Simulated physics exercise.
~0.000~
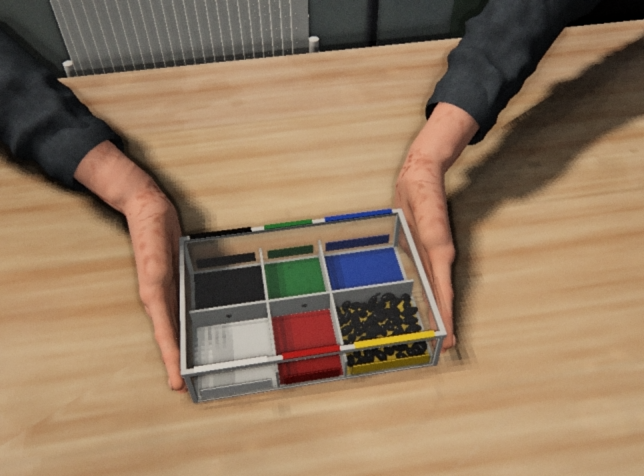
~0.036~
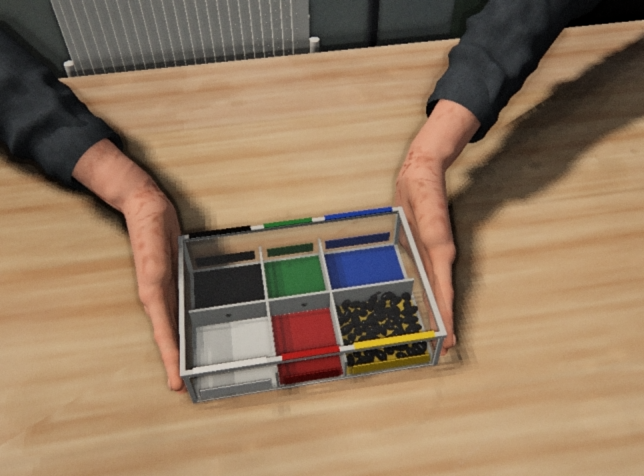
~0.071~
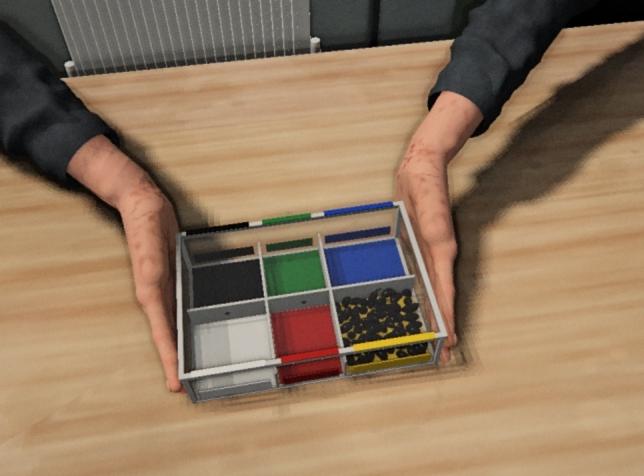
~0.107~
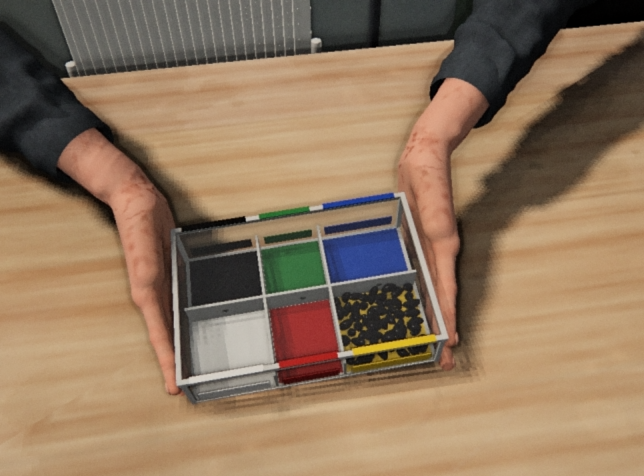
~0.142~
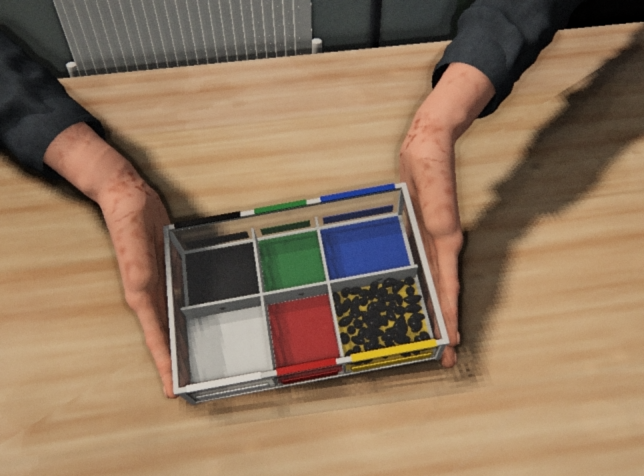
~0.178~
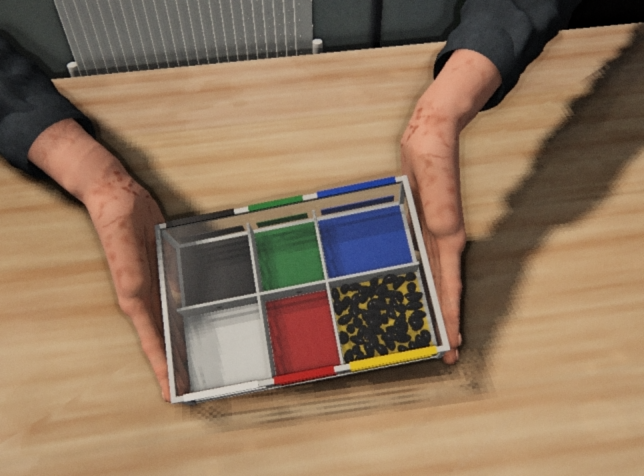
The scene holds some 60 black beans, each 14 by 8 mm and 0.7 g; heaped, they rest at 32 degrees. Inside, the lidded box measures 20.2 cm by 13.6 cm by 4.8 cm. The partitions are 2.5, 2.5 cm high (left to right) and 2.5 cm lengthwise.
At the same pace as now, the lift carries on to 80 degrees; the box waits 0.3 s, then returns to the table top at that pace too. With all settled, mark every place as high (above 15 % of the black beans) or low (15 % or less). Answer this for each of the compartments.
Red compartment: Low; blue compartment: Low; green compartment: Low; yellow compartment: High; white compartment: Low; black compartment: Low.
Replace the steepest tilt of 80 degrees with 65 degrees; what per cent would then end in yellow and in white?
With that change it's yellow at 95 per cent and white at 0 per cent.
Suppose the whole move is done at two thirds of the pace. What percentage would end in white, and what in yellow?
The white compartment gets 5 % while the yellow one gets 85 %.
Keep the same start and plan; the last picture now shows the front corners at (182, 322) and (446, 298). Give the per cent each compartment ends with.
Red 0; blue 45; green 0; yellow 55; white 0; black 0.
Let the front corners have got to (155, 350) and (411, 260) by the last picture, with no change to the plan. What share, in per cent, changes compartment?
I'd say close to 75 in a hundred.
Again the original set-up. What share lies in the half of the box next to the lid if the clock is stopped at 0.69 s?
Something like 40 percent of the pieces.
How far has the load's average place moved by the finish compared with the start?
It shifts some 2.0 cm.
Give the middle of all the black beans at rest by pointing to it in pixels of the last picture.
Around (371, 352).
After 0.69 s, tilt 80 degrees; red 10 %, yellow 90 %.
After 1.04 s, tilt 46 degrees; red 5 %, yellow 90 %.
After 1.48 s, tilt 0 degrees; red 5 %, yellow 90 %.
In the end, at 1.8 s, red 5 %, blue 0 %, green 0 %, yellow 90 %, white 0 %, black 0 %.
